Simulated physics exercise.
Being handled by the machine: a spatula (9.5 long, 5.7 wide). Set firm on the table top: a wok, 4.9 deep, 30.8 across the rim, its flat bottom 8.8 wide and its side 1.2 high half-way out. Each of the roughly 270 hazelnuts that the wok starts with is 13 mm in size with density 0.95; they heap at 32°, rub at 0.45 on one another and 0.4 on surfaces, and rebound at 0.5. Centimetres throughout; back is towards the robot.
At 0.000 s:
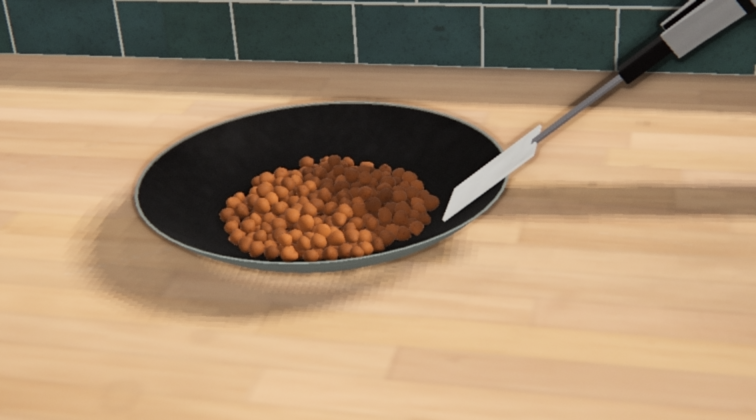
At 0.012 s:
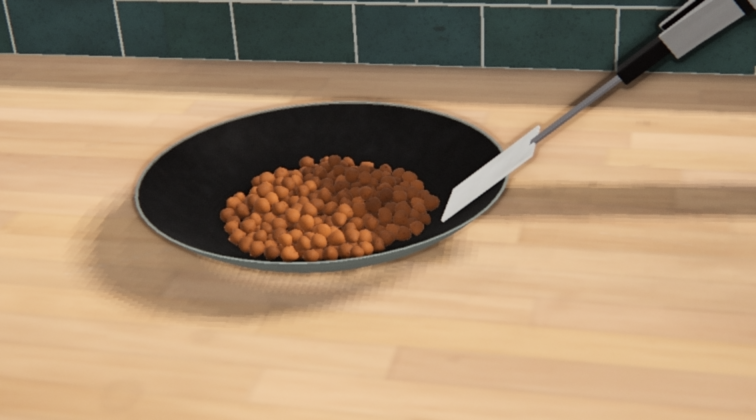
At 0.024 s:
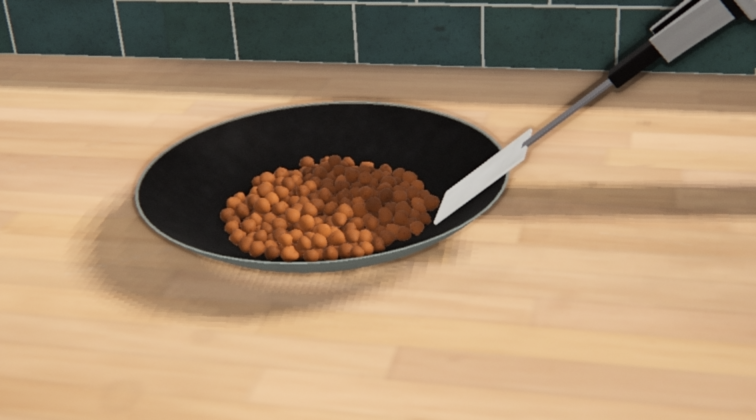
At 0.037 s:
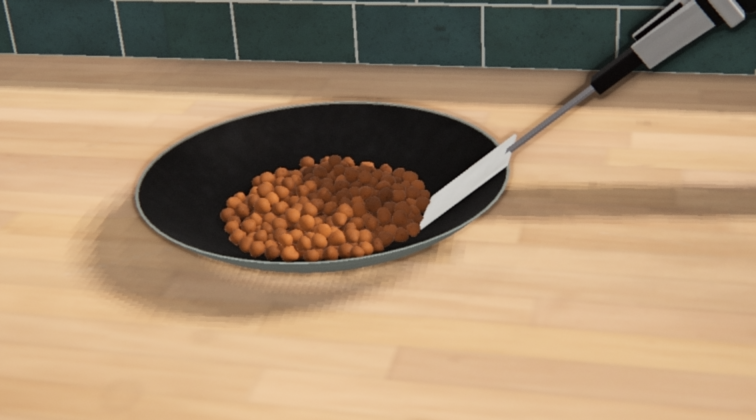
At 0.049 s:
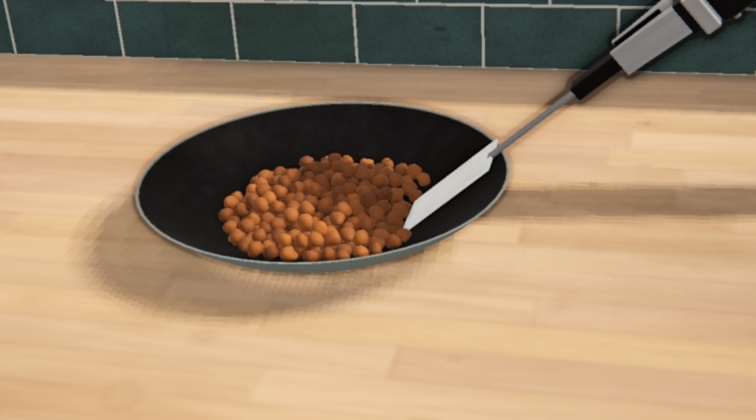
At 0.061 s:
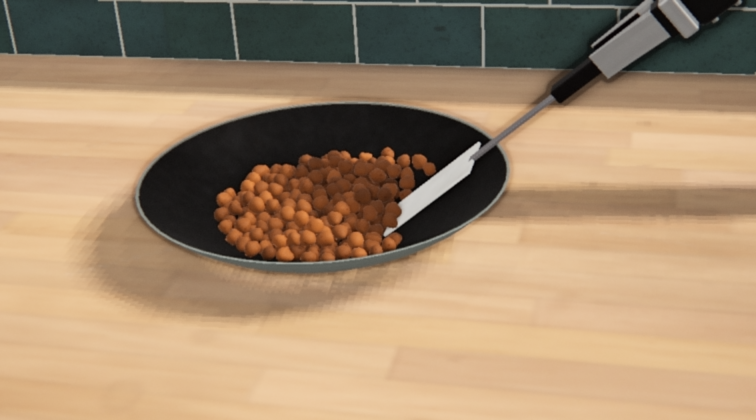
Robot arm sliding a flat spatula leftward into a heap of small orange-brown balls in a black wok, nudging them slightly.
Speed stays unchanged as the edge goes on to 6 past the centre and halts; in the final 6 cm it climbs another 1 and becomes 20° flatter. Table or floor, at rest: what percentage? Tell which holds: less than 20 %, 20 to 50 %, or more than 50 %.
What holds is less than 20 %.
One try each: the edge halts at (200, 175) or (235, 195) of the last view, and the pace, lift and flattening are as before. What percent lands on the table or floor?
Around 30 per cent for the first try and 15 per cent for the second.
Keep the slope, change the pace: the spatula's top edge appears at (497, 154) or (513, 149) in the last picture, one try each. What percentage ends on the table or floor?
About 0 and 0 percent.
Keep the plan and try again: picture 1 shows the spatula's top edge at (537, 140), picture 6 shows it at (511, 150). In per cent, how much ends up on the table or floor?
Roughly 0 %.
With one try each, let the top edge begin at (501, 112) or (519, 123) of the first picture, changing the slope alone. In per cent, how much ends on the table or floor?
Some 5 and 5 per cent.
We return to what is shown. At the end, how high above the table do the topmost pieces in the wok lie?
It reaches roughly 5.5 cm.
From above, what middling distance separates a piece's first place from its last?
The figure is about 5 cm.
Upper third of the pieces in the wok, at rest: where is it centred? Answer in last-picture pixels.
Look near (218, 181).
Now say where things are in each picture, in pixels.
In the first frame, the spatula top edge at (537, 140), sloping 41°; upper third of the load around (323, 199), from x 230 to 430, top at y 160; 269 in the wok.
In the second frame, the spatula top edge at (536, 140), sloping 41°; upper third of the load around (323, 199), from x 230 to 430, top at y 160.
In the third frame, the spatula top edge at (528, 143), sloping 41°; upper third of the load around (323, 199), from x 230 to 430, top at y 160.
In the fourth frame, the spatula top edge at (511, 149), sloping 41°; upper third of the load around (325, 199), from x 230 to 425, top at y 160.
In the fifth frame, the spatula top edge at (493, 154), sloping 41°; upper third of the load around (326, 193), from x 225 to 425, top at y 160.
In the sixth frame, the spatula top edge at (474, 157), sloping 41°; upper third of the load around (327, 190), from x 220 to 430, top at y 155; 269 in the wok.
After 0.09 s, sloping 41°, highest piece 5 above the table; 269 in the wok.
After 0.12 s, sloping 35°, highest piece 5 above the table; 269 in the wok.
After 0.34 s, sloping 21°, highest piece 6 above the table; 259 in the wok, 10 on the table or floor.
After 1.39 s, sloping 21°, highest piece 5 above the table; 259 in the wok, 10 on the table or floor.
In the end, 259 in the wok, 10 on the table or floor. That is 4 % on the table or floor.
